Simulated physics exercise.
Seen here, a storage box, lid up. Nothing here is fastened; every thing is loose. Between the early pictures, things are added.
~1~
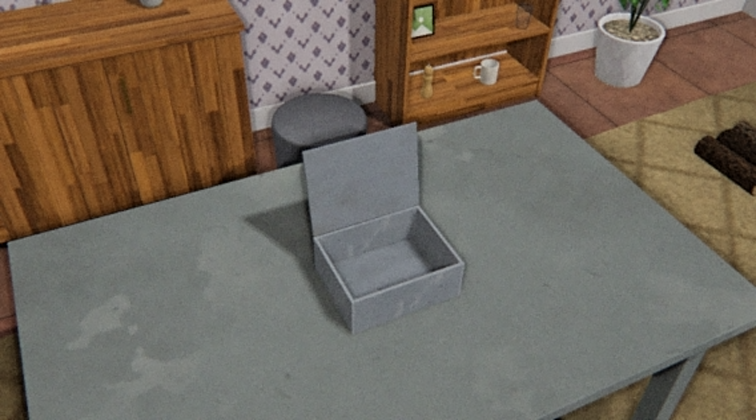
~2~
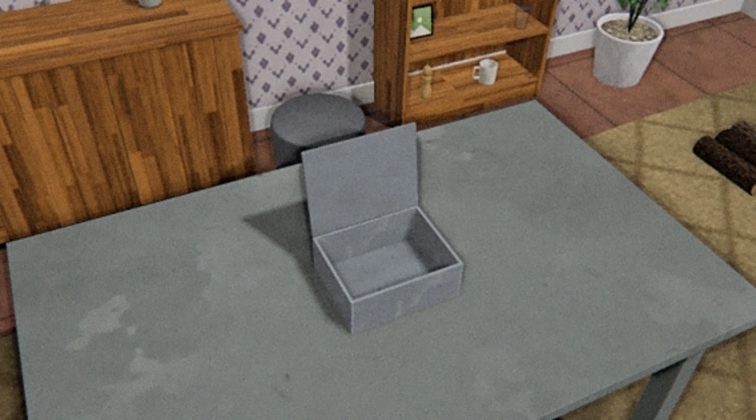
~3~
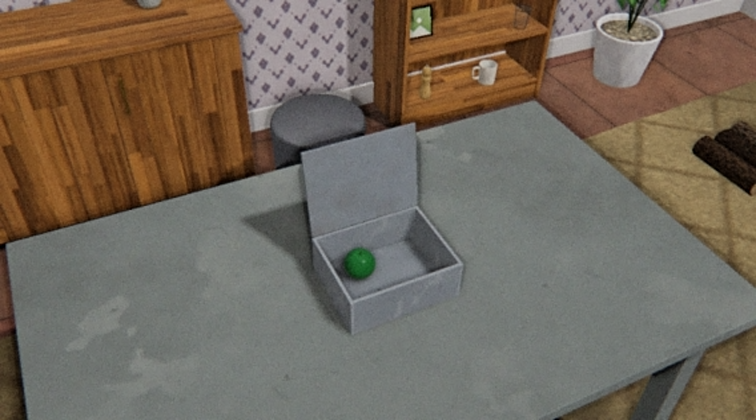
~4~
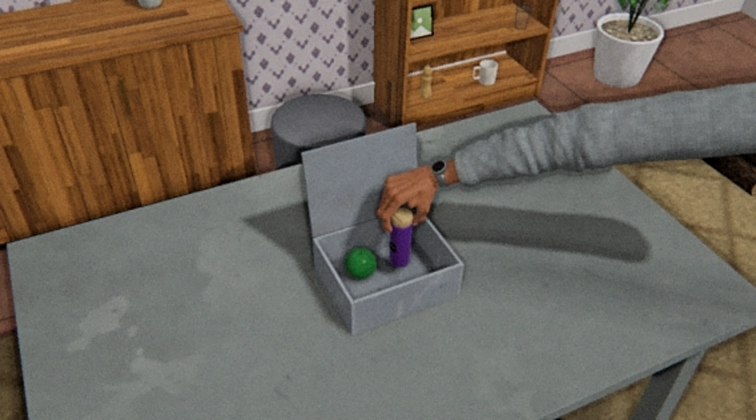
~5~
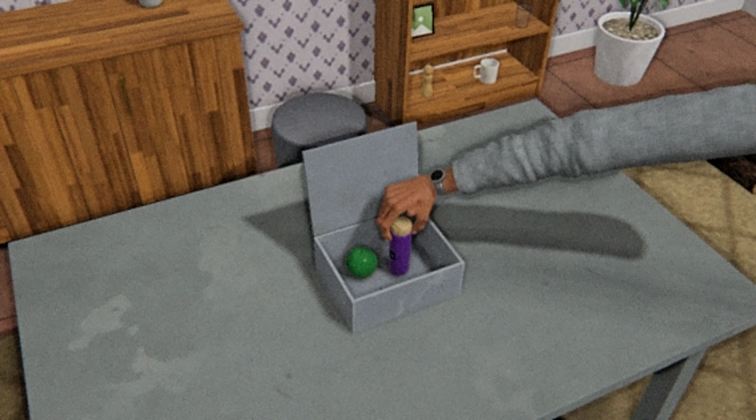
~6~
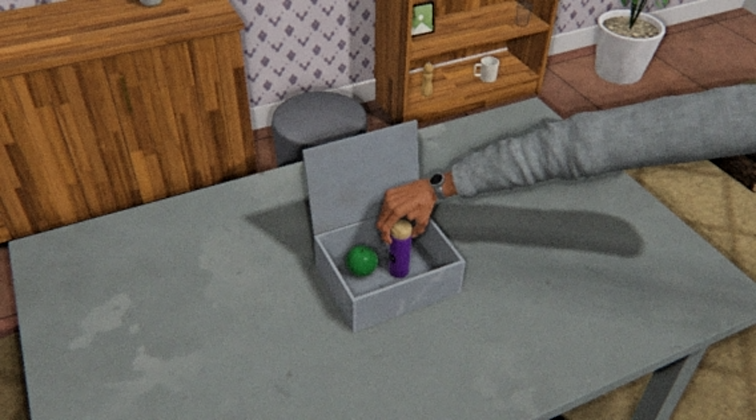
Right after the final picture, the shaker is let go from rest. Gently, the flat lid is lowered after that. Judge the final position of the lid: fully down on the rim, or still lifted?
Final position: Still lifted.
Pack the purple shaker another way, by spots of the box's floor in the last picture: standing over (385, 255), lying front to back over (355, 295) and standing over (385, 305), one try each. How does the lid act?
Lid: First closed, second closed, third open.
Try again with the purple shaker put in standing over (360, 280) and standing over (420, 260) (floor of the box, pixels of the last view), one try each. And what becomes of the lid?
For the first packing it seals the box, and for the second it cannot come down.
Then, 1.30 s after the last picture, lid 77° above the rim.
Then, 1.70 s after the last picture, lid 54° above the rim.
At rest, lid 31° above the rim; both in place. Seen from the same camera at the end, purple shaker near (400, 249).
